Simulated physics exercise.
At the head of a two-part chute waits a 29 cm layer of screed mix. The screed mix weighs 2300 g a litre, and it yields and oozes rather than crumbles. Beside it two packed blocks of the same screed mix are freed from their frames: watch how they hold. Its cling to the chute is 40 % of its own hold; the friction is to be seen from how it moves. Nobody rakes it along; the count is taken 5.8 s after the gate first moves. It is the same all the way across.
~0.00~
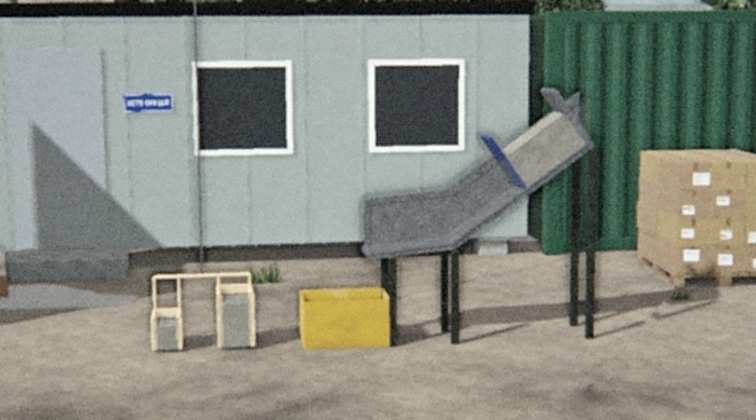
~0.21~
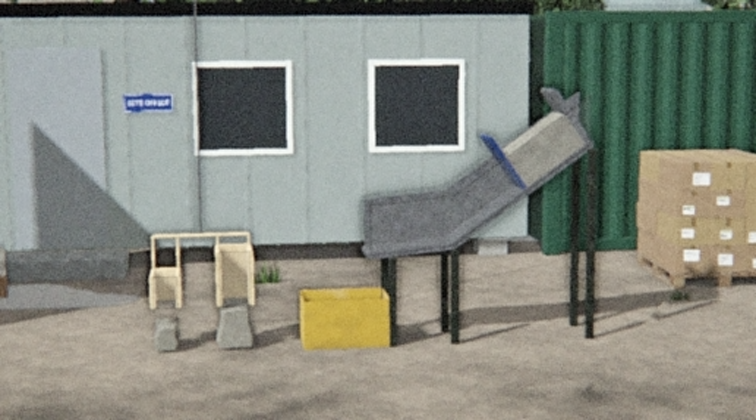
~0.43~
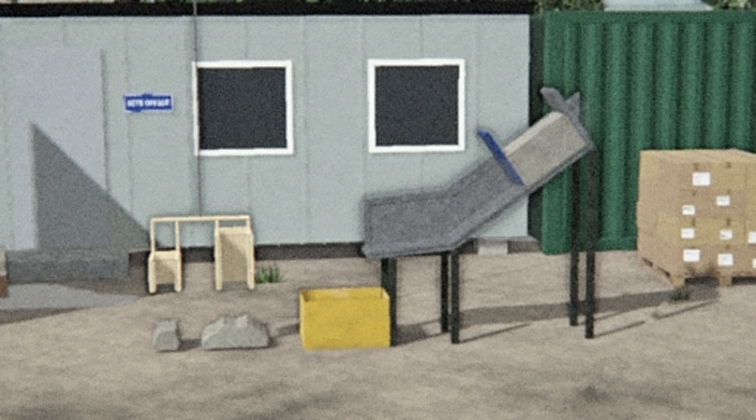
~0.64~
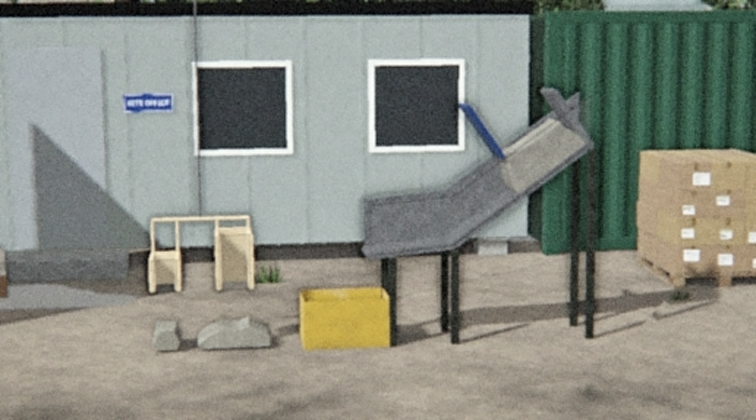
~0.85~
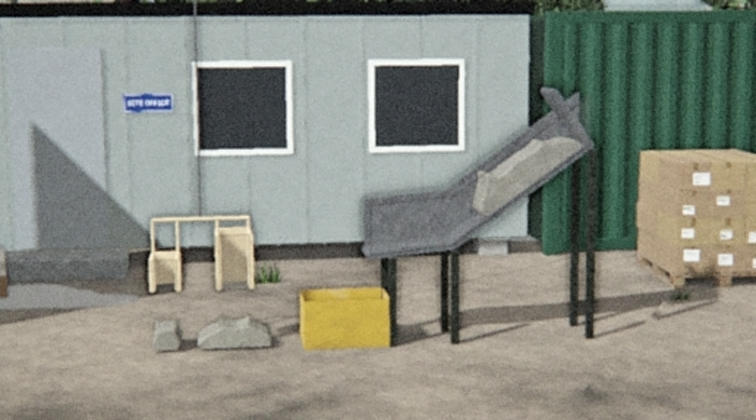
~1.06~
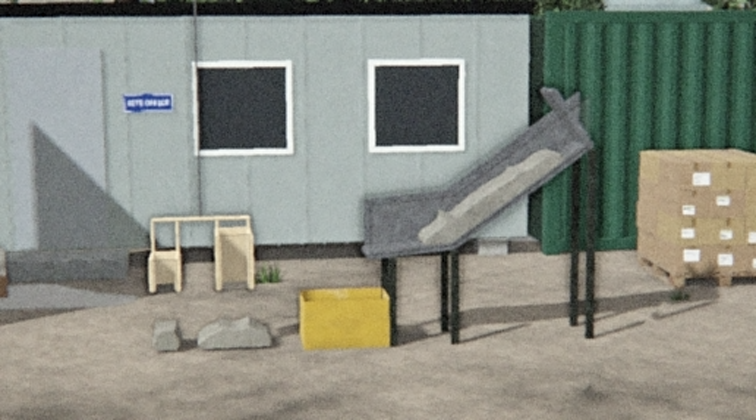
Grey mix slumps from two lifted wooden moulds, then more slides down a chute as its blue gate lifts.
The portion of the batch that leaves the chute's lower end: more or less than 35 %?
Expect more than 35 %.
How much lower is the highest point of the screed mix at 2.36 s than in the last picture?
About 61.5 cm.
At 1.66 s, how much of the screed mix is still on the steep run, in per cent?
Near 4 %.
After 1.66 s, 4 % is on the steep run, 77 % on the flatter one and 19 % past the end.
After 2.36 s, none is on the steep run, 26 % on the flatter one and 74 % past the end.
After 3.06 s, none is on the steep run, 25 % on the flatter one and 75 % past the end.
After 3.76 s, none is on the steep run, 25 % on the flatter one and 75 % past the end.
After 6.18 s, none is on the steep run, 25 % on the flatter one and 75 % past the end.
